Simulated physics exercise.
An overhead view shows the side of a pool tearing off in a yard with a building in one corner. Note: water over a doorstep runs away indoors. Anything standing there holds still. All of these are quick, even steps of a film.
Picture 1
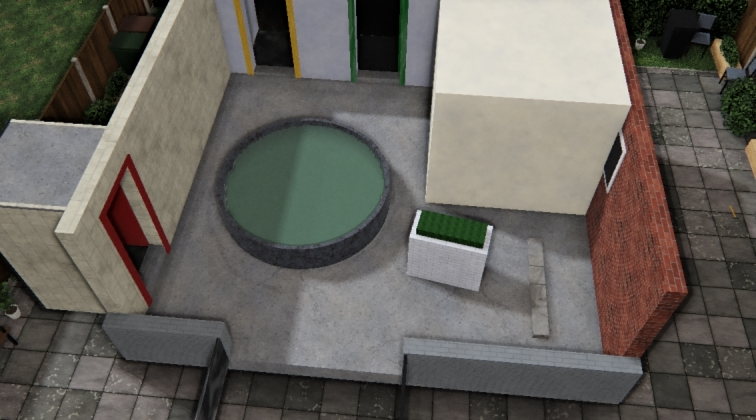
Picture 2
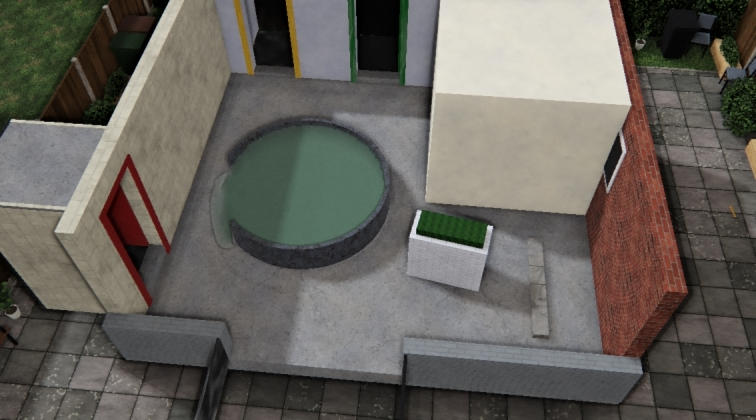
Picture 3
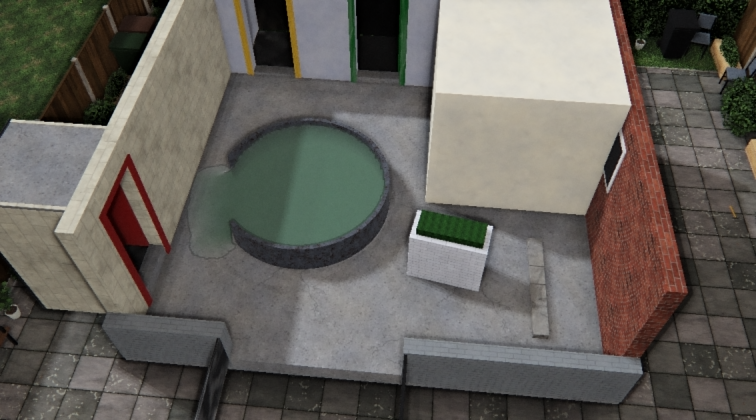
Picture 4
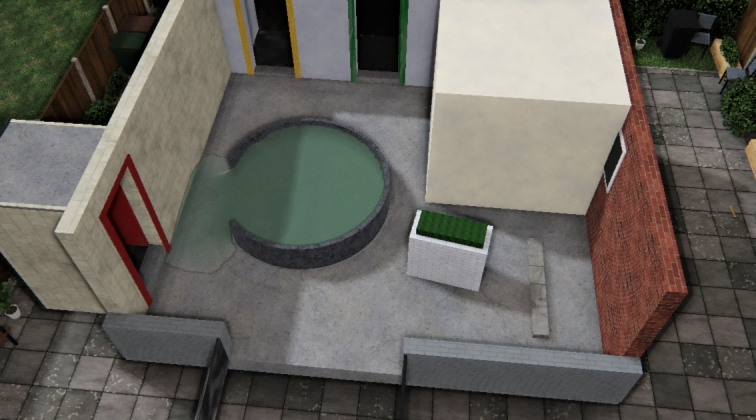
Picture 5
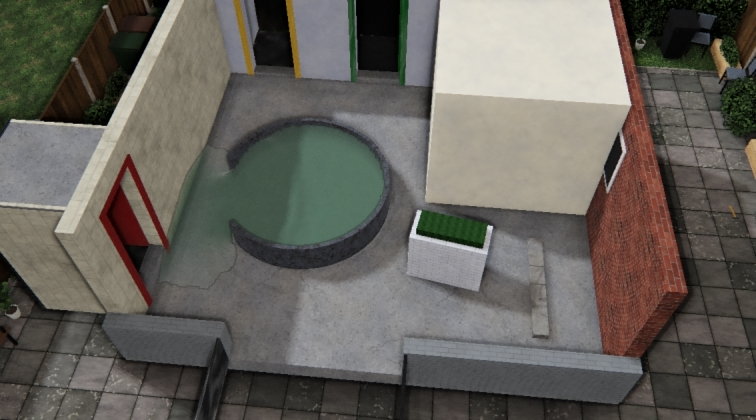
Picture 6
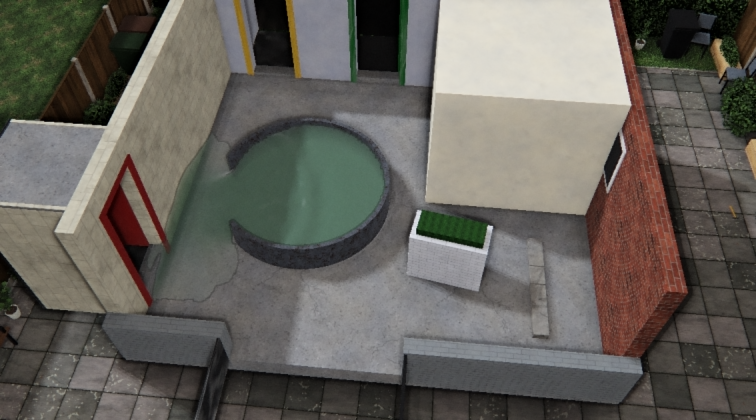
At the start, a round pool of still green water sits in a walled yard with a pale building in one corner. A gap opens in the pool's left side and water pours out across the paving, reaching the left wall, then spreading along it past the red-framed doorway.
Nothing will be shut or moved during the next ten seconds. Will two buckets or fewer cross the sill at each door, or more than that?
At the red door, two or fewer; at the green door, two or fewer; at the yellow door, more than that.
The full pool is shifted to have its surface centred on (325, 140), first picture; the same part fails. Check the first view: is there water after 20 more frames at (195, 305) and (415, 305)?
Soaked, bone-dry.
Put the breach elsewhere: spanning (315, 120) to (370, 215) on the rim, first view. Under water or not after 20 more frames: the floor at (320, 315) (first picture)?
Untouched.
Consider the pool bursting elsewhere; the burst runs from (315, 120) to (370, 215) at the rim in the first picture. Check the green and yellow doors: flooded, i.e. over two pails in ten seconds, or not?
Well, green gets past it and yellow gets past it.
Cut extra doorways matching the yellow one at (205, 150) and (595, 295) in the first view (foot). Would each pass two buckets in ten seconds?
Taking them in the order asked, one ends up above, the other ends up below.
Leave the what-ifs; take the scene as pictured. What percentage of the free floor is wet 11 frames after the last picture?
About 30 in a hundred.
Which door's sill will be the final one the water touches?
That would be the one in green.
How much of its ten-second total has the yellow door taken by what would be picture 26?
Near 35 per cent, give or take.
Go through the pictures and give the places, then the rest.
In the first frame, still water in the pool at (304, 181).
In the second frame, water pours out at (225, 203) and has run to a hidden place.
In the third frame, the front is at (207, 170), out from the gap at (226, 205).
In the fourth frame, the front is at (167, 258), out from the gap at (226, 205).
In the fifth frame, the front is at (159, 279), out from the gap at (226, 205).
In the sixth frame, the front is at (153, 298), out from the gap at (226, 205).
A moment on, water covers 15 % of the floor; the red door wet at the sill, nothing in, the green door not reached, the yellow door not reached.
Next, water covers 30 % of the floor; the red door wet at the sill, nothing in, the green door not reached, the yellow door wet at the sill, nothing in.
Then, water covers 55 % of the floor; the red door wet at the sill, nothing in, the green door wet at the sill, nothing in, the yellow door over two buckets in.
Later, water covers 85 % of the floor; the red door wet at the sill, nothing in, the green door wet at the sill, nothing in, the yellow door far over two buckets in.
In the end, water covers 95 % of the floor; the red door wet at the sill, nothing in, the green door wet at the sill, nothing in, the yellow door far over two buckets in.
